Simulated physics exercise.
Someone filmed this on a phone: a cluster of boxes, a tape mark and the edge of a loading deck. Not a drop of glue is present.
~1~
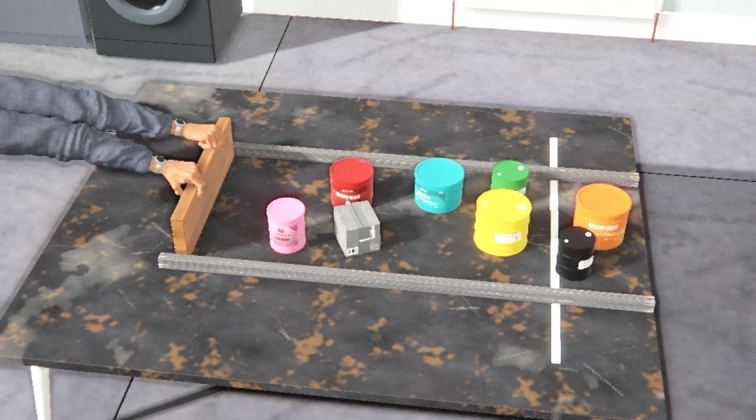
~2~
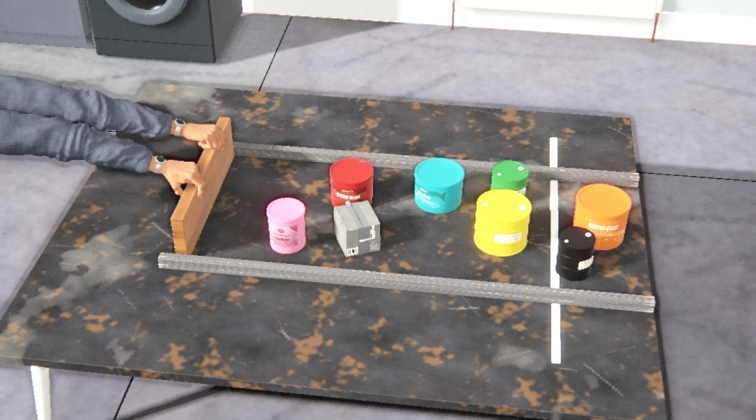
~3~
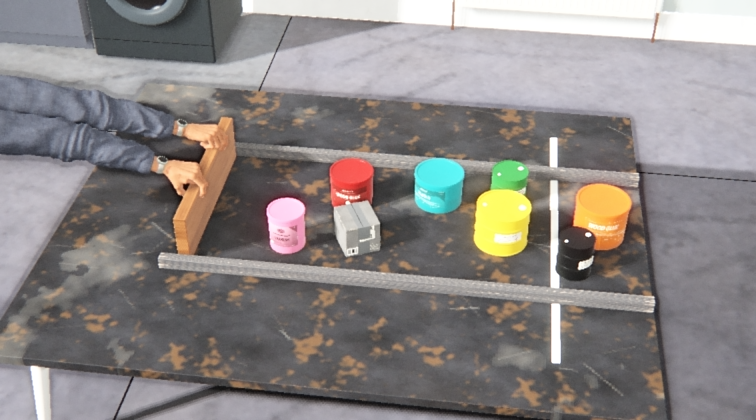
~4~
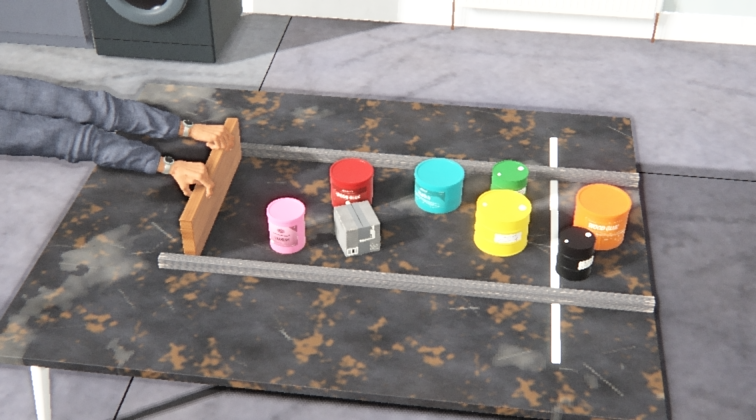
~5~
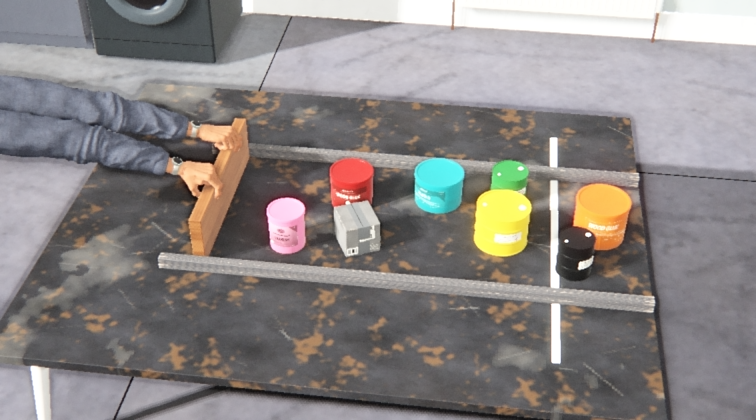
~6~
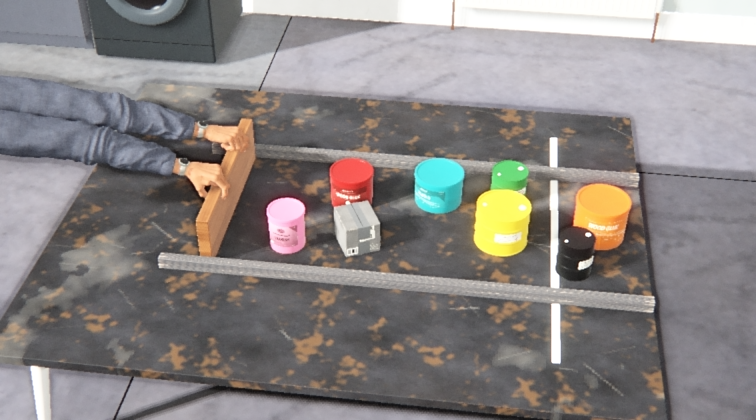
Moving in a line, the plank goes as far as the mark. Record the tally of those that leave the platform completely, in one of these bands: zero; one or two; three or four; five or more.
Tally: One or two.
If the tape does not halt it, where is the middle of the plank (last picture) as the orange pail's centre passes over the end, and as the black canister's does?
First it's close to (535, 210), next close to (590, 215).
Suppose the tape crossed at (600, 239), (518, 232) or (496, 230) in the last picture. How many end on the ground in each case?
4, 0, 0.
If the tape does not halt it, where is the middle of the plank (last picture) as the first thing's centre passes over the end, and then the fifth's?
The middle is near (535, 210) first and near (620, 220) after.
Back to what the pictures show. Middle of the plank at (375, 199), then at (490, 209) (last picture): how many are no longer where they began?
By the first moment it's 4, by the second it's 7.
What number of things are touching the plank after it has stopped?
Number in contact with it: 4.
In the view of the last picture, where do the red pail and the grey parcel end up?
Roughly (578, 208), and the other roughly (577, 235).
A little later, none off yet; orange pail at rest near (601, 217); black canister at rest near (575, 254); green canister at rest near (509, 185).
When it is over, the number that fall off is one or two; down, orange pail.
